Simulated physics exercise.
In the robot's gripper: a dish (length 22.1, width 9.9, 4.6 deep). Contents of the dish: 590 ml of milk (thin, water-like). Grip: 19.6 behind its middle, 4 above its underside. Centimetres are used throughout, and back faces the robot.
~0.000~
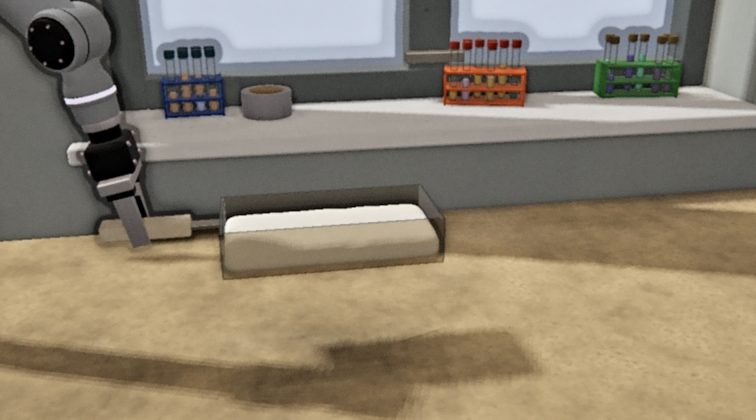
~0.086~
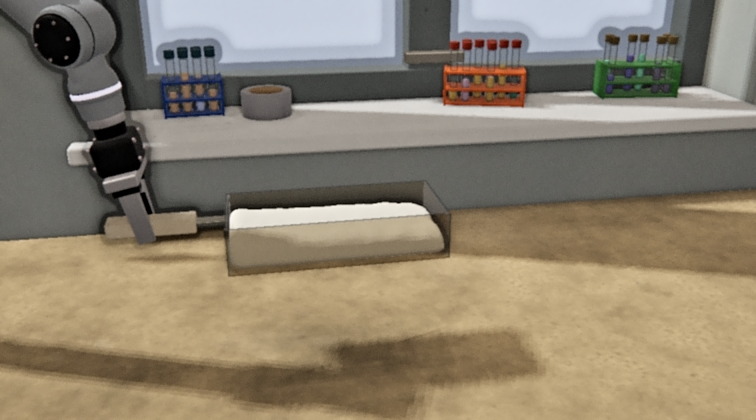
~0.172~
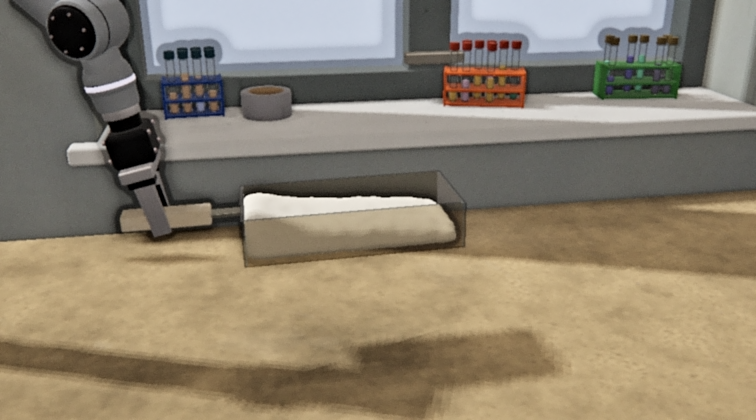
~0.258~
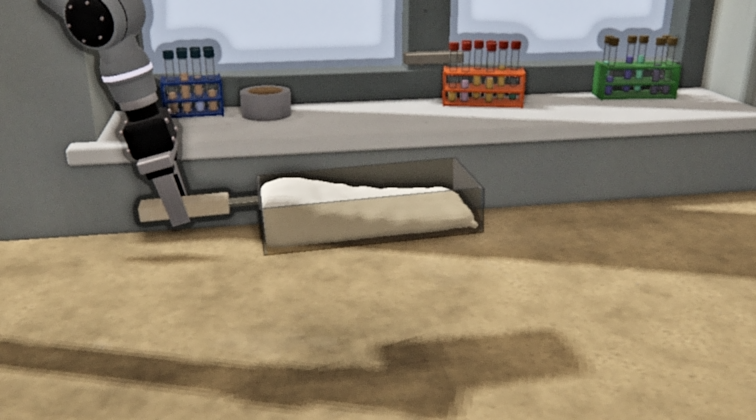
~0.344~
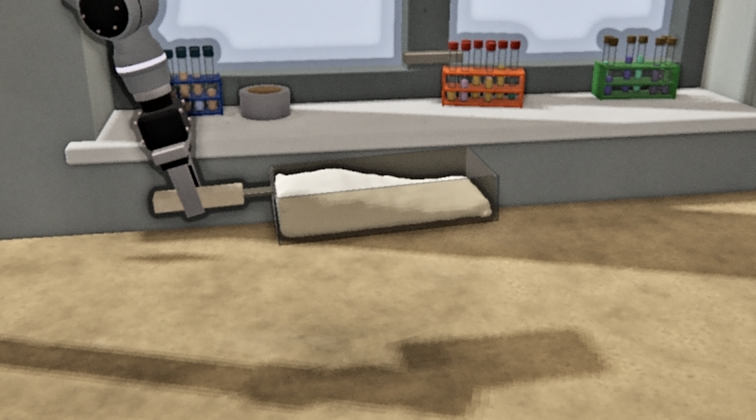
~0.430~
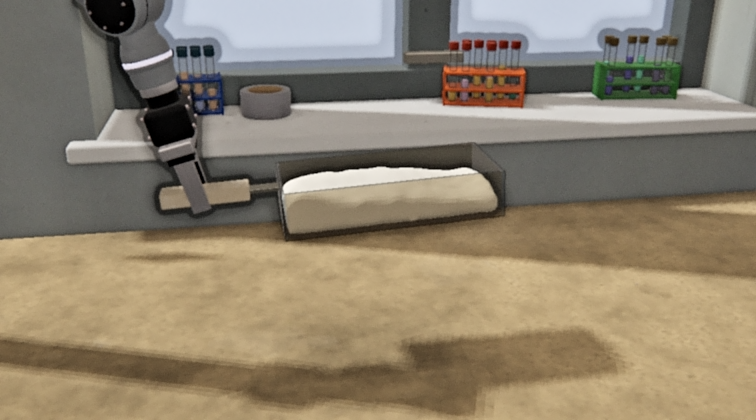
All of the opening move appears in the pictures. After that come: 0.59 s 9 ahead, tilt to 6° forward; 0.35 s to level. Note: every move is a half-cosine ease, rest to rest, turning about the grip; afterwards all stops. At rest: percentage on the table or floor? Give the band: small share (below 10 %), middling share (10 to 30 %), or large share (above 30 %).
Small share.
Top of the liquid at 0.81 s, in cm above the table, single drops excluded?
Up to 19 cm.
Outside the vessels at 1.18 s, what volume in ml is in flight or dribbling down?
It works out to close to 20 ml.
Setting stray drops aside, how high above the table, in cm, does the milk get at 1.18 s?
About 19 cm.
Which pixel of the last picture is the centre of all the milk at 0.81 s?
It sits close to pixel (438, 209).
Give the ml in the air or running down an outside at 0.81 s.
Around 0 ml at that time.
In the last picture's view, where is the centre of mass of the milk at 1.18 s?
Around (499, 204).
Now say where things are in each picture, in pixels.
The first frame shows the dish floor at (330, 246), level; upper third of the milk around (331, 227), from x 225 to 435, top at y 210; 585 ml in the dish.
The second frame shows the dish floor at (335, 243), level; upper third of the milk around (321, 224), from x 230 to 445, top at y 205.
The third frame shows the dish floor at (350, 233), tilted 1° backward; upper third of the milk around (304, 215), from x 245 to 455, top at y 195.
The fourth frame shows the dish floor at (367, 221), tilted 2° backward; upper third of the milk around (308, 202), from x 265 to 475, top at y 180.
The fifth frame shows the dish floor at (381, 211), tilted 3° backward; upper third of the milk around (334, 190), from x 275 to 490, top at y 170.
The sixth frame shows the dish floor at (387, 206), tilted 3° backward; upper third of the milk around (381, 186), from x 285 to 495, top at y 170; 585 ml in the dish.
After 0.81 s, tilted 3° forward, liquid up to 19 above the table; 585 ml in the dish.
After 1.18 s, tilted 3° forward, liquid up to 20 above the table; 565 ml in the dish, 20 ml in the air or running down outside.
After 1.57 s, level, liquid up to 22 above the table; 565 ml in the dish, 20 ml on the table or floor.
After 2.37 s, level, liquid up to 19 above the table; 565 ml in the dish, 25 ml on the table or floor.
In the end, 565 ml in the dish, 25 ml on the table or floor. That is 4 % on the table or floor.
